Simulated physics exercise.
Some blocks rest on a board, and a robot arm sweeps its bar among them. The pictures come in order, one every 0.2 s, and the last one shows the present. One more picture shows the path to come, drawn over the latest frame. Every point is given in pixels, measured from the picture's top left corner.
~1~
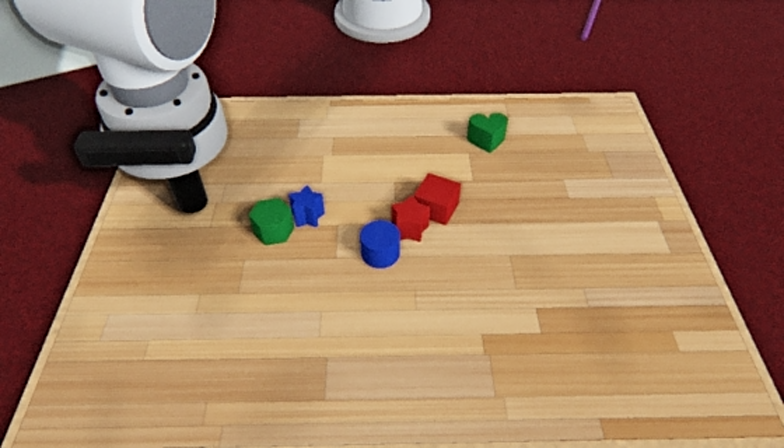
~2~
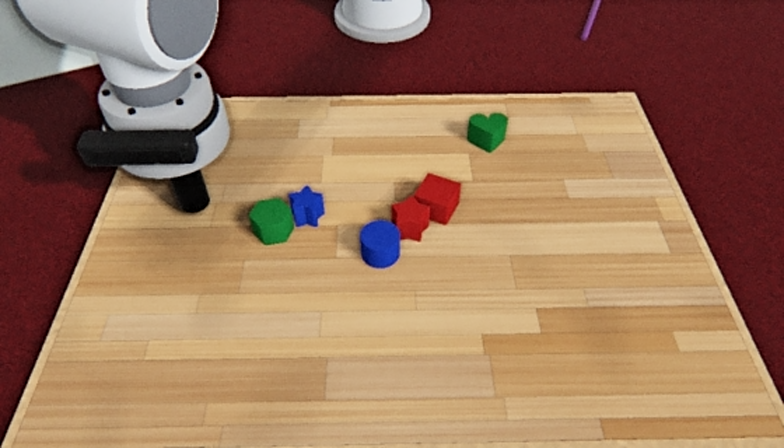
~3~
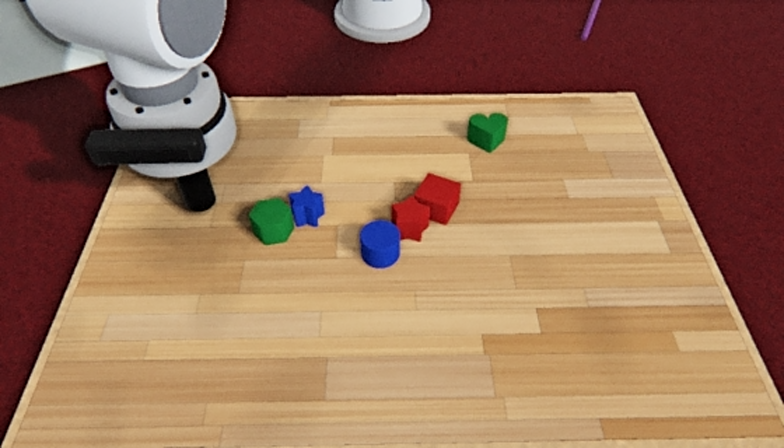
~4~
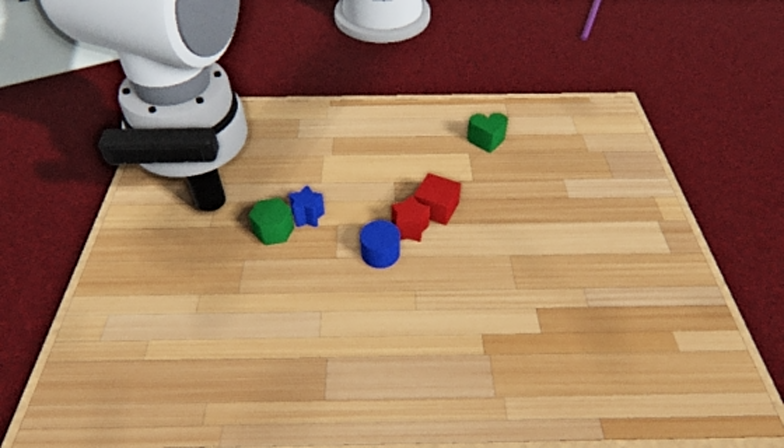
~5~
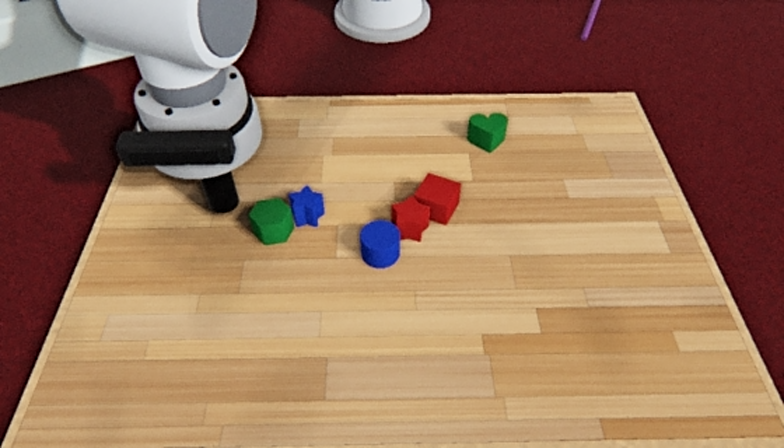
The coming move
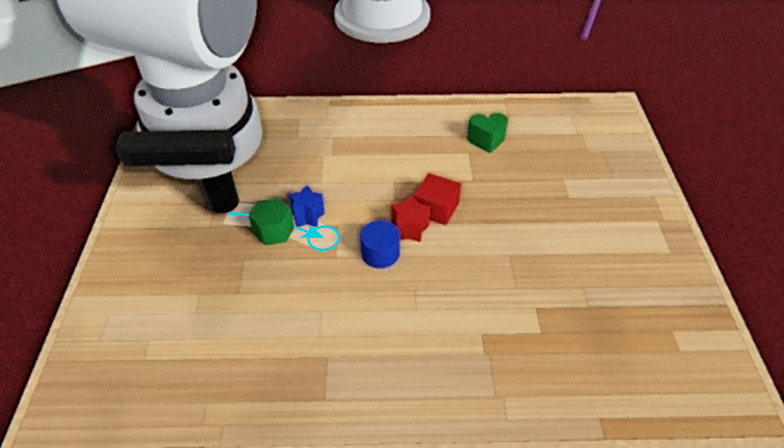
The footage shows a robot arm over a wooden board with green, blue and red blocks, its black bar staying nearly still at first, then shifting slightly right toward the green hexagonal block while all the blocks remain unmoved.
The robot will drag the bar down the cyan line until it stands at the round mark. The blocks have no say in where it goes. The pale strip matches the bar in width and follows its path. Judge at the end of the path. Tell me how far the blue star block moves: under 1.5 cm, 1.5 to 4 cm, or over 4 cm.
It shifts by 1.5 to 4 cm.
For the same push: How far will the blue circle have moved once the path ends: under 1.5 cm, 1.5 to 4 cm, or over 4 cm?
Short, under 1.5 cm.
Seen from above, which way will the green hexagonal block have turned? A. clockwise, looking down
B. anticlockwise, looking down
A.
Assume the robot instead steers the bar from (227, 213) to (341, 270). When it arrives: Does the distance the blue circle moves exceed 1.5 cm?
My answer is yes.
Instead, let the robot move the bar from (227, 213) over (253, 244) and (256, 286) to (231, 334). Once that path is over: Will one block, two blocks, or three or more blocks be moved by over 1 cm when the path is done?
That's one.
Path on the board, from (227, 213) via (261, 217) and (293, 226), ending at (324, 238).
What follows on the original path. One third of the way, bar at (260, 208); green hexagonal block at (278, 216), turned 20° clockwise.
Two thirds of the way, bar at (291, 217); green hexagonal block at (298, 231), turned 60° clockwise; blue star block at (321, 197), turned 40° anticlockwise.
At the end, bar at (323, 229); green hexagonal block at (307, 244), turned 90° clockwise; blue star block at (337, 198), turned 105° anticlockwise; blue circle in place.
